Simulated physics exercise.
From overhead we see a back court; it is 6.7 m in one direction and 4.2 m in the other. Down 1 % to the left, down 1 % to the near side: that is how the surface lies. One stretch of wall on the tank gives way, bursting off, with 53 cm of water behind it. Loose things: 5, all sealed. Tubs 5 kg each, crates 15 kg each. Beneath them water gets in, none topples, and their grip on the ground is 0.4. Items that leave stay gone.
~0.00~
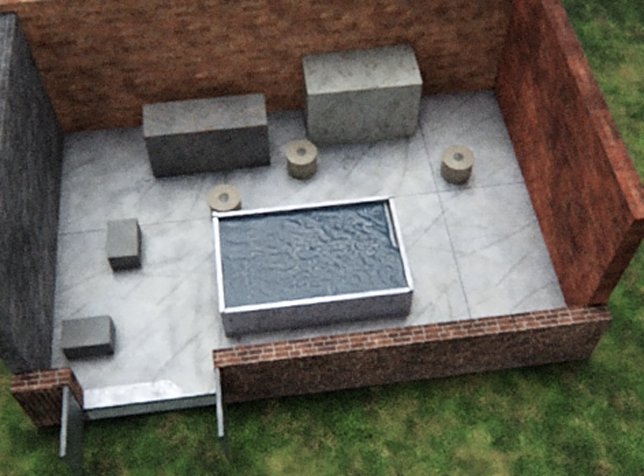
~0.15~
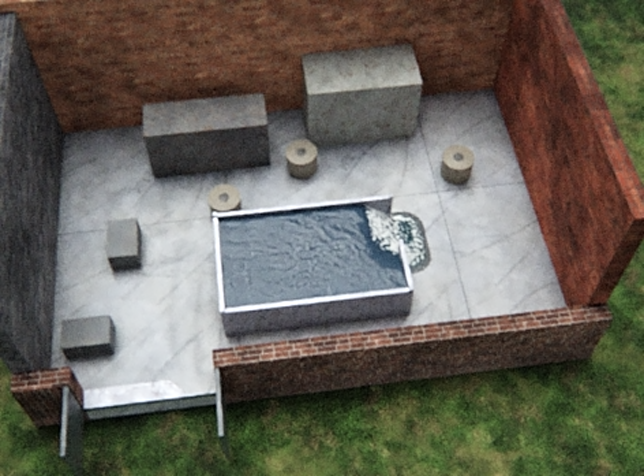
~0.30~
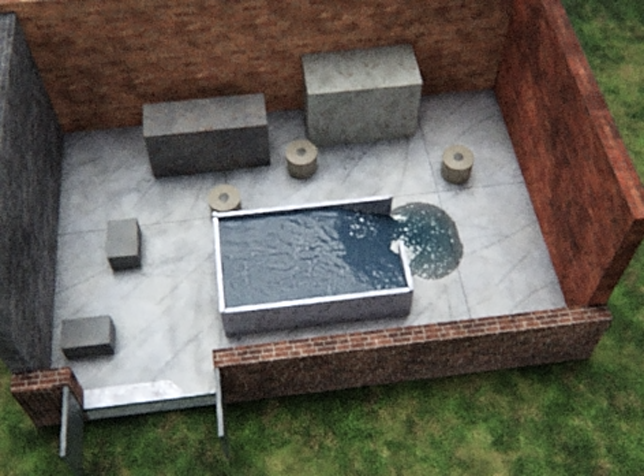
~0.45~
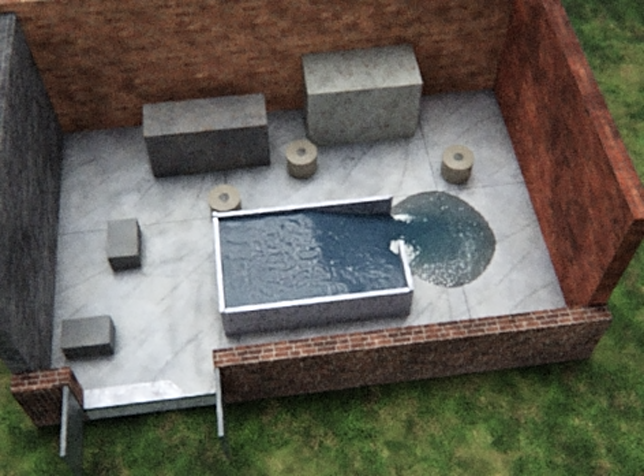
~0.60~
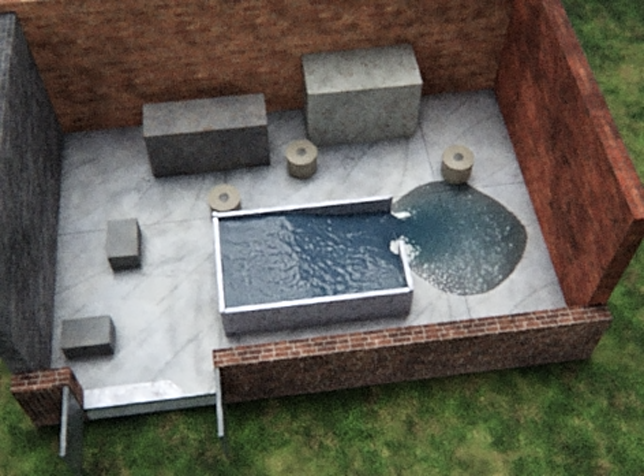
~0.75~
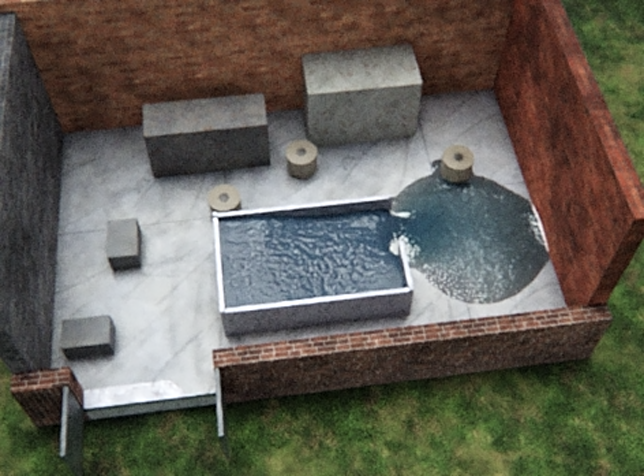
Water pours through a gap in the right end of a white-rimmed tank in a walled court and spreads rightward across the pale paving in a widening dark pool, surrounding one round tub, while the tubs and grey crates stay still.
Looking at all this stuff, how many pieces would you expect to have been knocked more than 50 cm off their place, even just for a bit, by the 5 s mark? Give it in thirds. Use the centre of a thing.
I would expect fewer than a third.
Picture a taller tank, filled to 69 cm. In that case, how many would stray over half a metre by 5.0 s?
Count under that change: 1.
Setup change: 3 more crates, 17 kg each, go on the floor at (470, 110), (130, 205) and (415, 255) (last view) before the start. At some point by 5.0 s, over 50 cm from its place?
First exceeds it, second falls shy, third exceeds it.
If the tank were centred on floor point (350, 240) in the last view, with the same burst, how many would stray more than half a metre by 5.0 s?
Then 1 of them would.
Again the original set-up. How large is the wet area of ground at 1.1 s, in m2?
I'd put it close to 8.0 m2.
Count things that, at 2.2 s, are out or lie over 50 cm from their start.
The number comes to 1.
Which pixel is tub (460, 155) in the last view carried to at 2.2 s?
It would be close to (483, 80) by then.
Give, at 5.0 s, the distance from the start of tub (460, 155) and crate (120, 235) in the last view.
In turn: 60 cm, 0 cm.
After 1.1 s 0 of 5 are over 50 cm from their spots; 0 afloat.
After 2.2 s 1 of 5 are over 50 cm from their spots; 1 afloat.
After 3.5 s 1 of 5 are over 50 cm from their spots; 1 afloat.
After 5.0 s 1 of 5 are over 50 cm from their spots, and 1 have been at some point; 1 afloat.
